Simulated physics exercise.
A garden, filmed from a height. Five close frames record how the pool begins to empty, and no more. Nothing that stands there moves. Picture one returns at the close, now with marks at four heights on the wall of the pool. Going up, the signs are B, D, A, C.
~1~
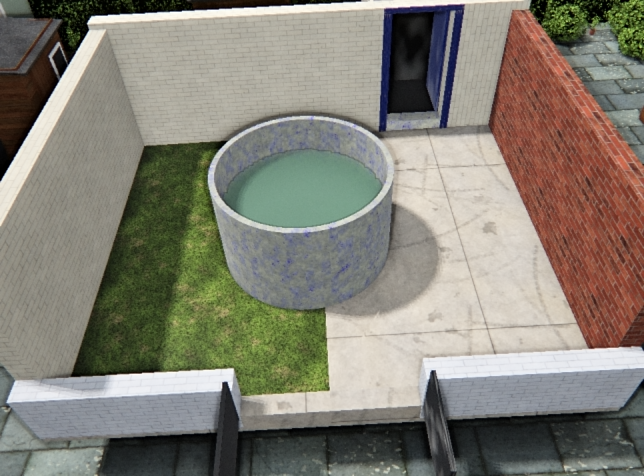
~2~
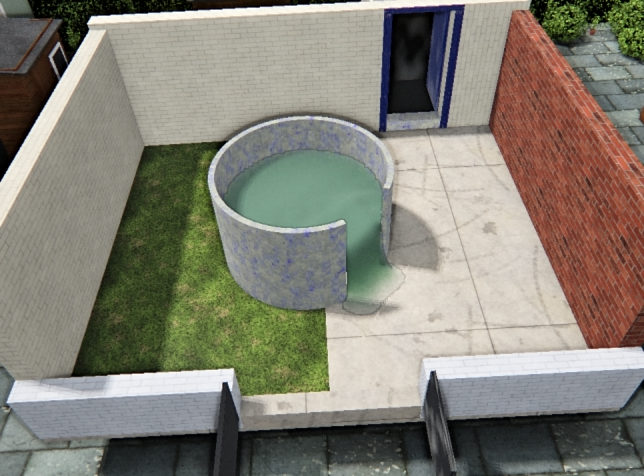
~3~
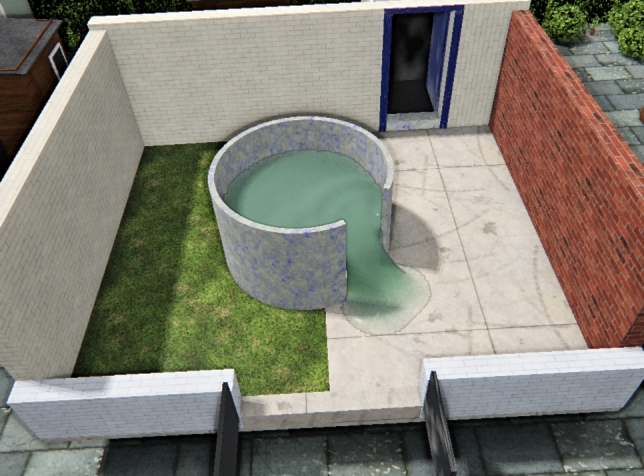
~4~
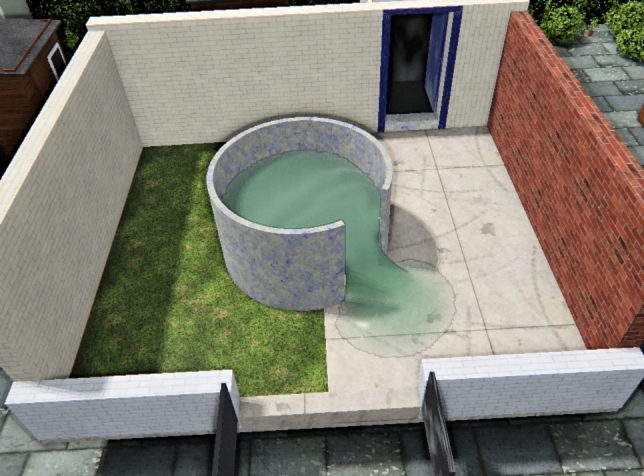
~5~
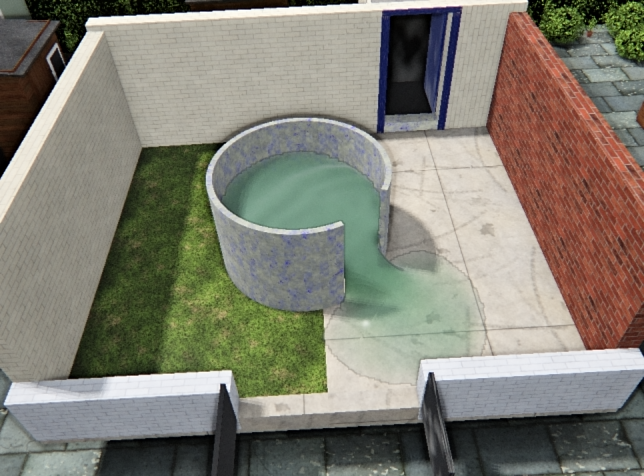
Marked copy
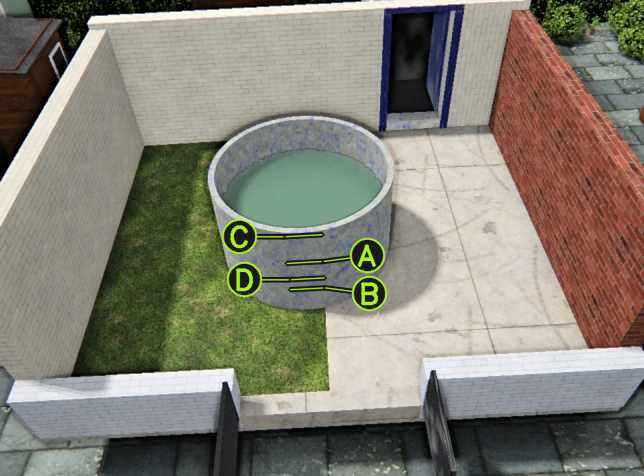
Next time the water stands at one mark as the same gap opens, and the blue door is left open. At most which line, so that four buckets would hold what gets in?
The answer is line A.
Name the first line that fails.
Line C.
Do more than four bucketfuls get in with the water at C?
Yes, it does.
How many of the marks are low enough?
Three of the four.
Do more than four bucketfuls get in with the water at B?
No, that is safe.
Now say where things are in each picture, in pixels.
In the first frame, water in the pool at rest, its middle at (303, 197); foot of the blue doorway at (413, 129); open gate at (328, 361).
In the second frame, 1 % of the ground under water, visible out to (350, 307).
In the third frame, 3 % of the ground under water, visible out to (418, 298).
In the fourth frame, 6 % of the ground under water, visible out to (441, 312).
In the fifth frame, 10 % of the ground under water, visible out to (474, 308).
In lime, A at (305, 262); B at (307, 288); C at (302, 235); D at (306, 278); from the bottom up B, D, A, C.
With A, a bucket or two gets in.
With B, nothing gets over.
With C, about 12 bucketfuls get in.
With D, nothing gets over.
